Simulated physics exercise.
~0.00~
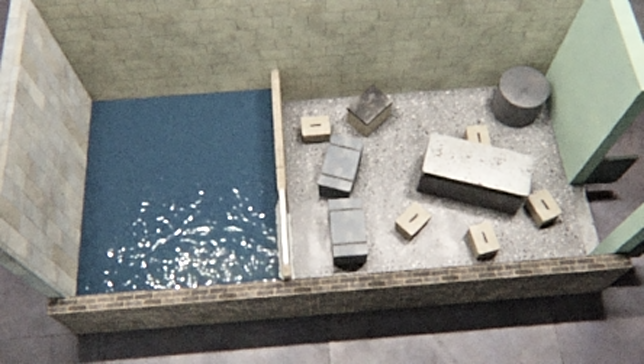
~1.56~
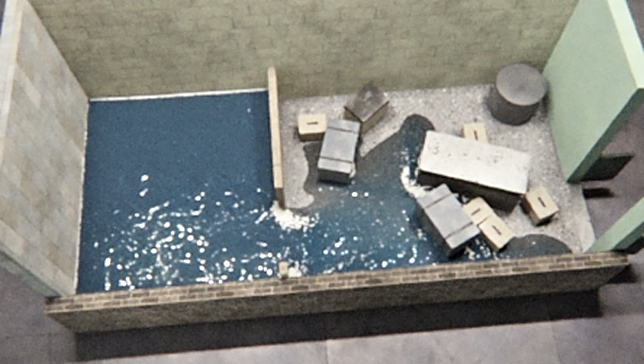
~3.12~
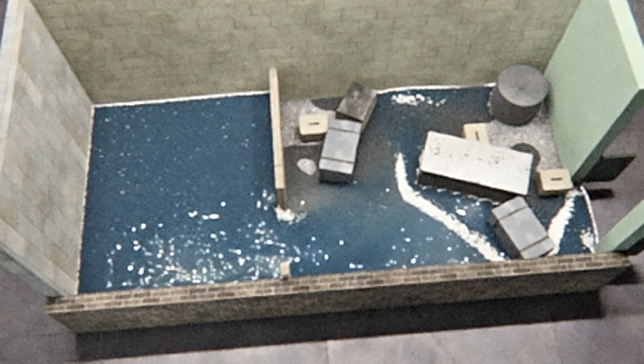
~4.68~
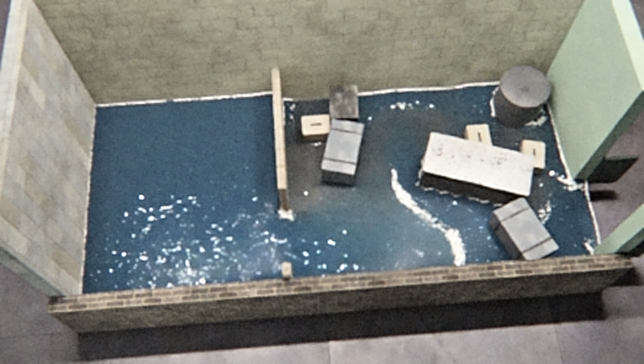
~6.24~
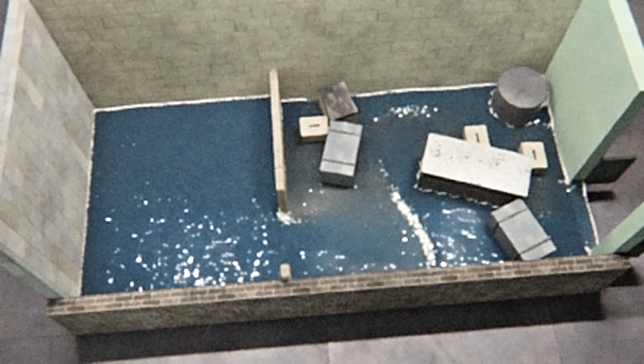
Water burst from the left room through a gap in the dividing wall and spread across the dry floor, pushing a dark trunk and some small pale chests rightward; a few chests disappeared, and the rest sat scattered in the flooded room.
